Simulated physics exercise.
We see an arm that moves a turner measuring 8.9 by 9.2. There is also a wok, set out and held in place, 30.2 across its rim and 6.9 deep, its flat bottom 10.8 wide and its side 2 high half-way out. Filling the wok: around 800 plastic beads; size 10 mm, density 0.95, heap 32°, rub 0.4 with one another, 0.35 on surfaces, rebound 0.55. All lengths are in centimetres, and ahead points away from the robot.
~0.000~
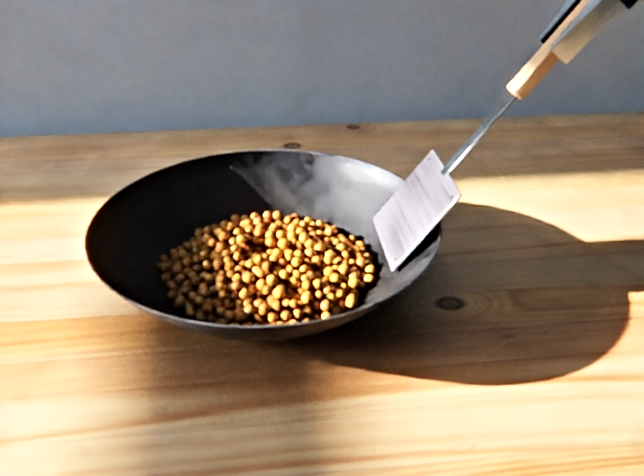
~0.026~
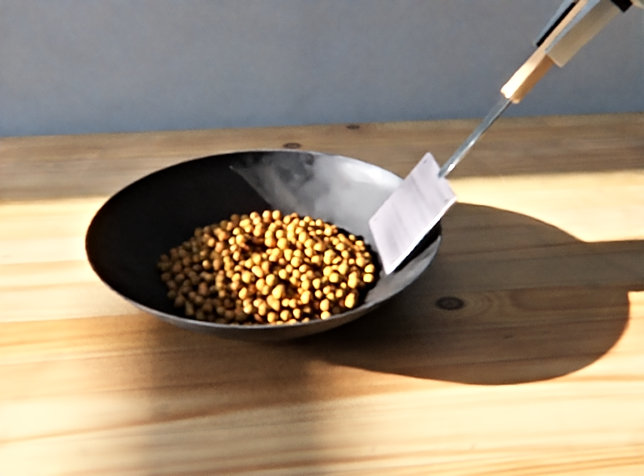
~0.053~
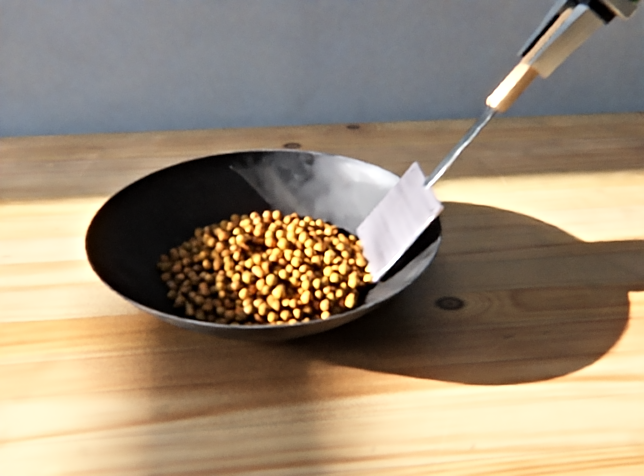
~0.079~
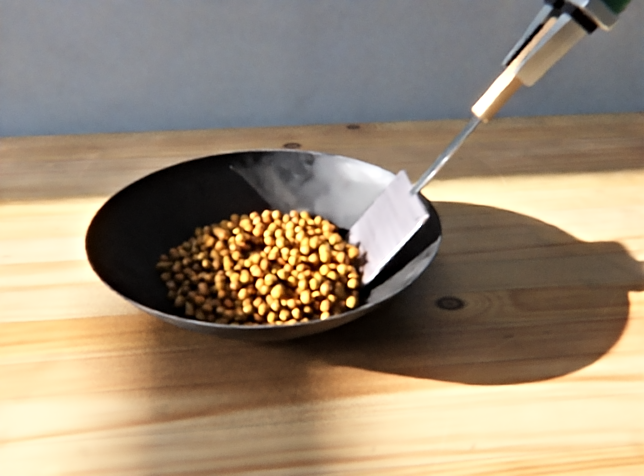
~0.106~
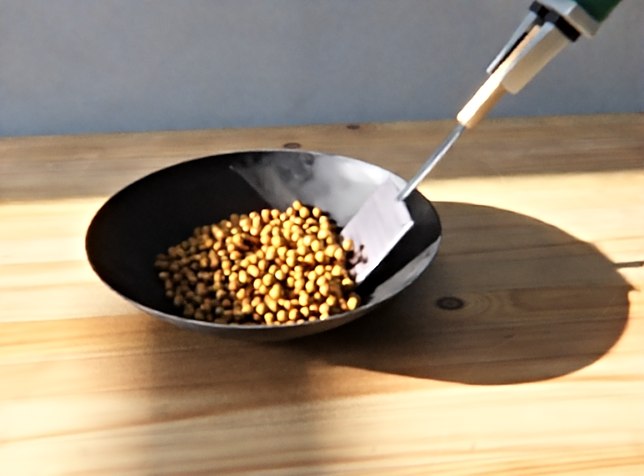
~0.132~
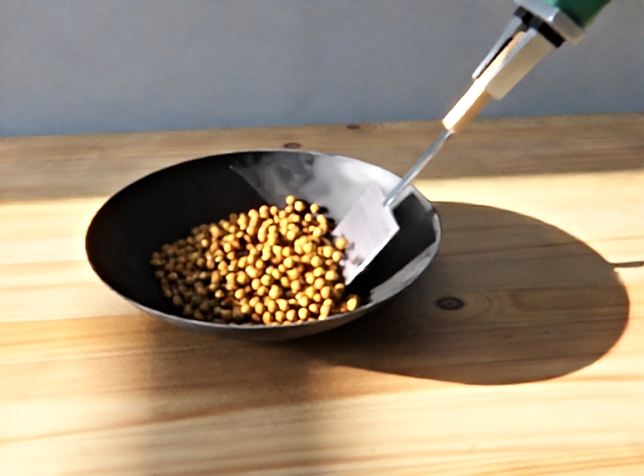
A robot arm, partly visible at the upper right with dark, white and green parts, holds a pale, flat-bladed turner over a wooden table against a grey wall, seen from slightly above. A wide black wok sits left of centre, holding a heap of small golden-tan beads. The arm slides the blade down and left along the wok's right side, pushing the nearest beads slightly leftward and upward, while the camera stays still.
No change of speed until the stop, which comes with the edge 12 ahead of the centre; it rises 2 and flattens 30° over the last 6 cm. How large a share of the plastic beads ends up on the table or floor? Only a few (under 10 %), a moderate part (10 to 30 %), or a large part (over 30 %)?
A moderate part.
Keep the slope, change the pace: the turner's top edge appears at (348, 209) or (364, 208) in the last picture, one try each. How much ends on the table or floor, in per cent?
Try one roughly 35 per cent; try two roughly 30 per cent.
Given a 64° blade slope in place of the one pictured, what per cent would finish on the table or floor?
Near 25 %.
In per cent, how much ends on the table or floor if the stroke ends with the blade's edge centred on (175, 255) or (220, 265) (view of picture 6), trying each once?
Around 0 per cent for the first try and 0 per cent for the second.
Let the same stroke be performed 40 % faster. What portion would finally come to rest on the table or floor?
In that case, close to 30 per cent.
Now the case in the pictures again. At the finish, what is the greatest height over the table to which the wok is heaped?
It reaches around 7.5 cm.
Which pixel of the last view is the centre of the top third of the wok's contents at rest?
Pixel position: Approx. (168, 262).
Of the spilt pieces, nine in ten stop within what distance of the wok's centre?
Distance: Approx. 35 cm.
After 0.28 s, sloping 53°, highest piece 5 above the table; 802 in the wok.
After 0.42 s, sloping 44°, highest piece 8 above the table; 802 in the wok.
After 0.69 s, sloping 23°, highest piece 9 above the table; 635 in the wok, 140 on the table or floor, 27 on the blade or in flight.
After 1.74 s, sloping 23°, highest piece 7 above the table; 633 in the wok, 169 on the table or floor.
At rest, 633 in the wok, 169 on the table or floor. That is 21 % on the table or floor.
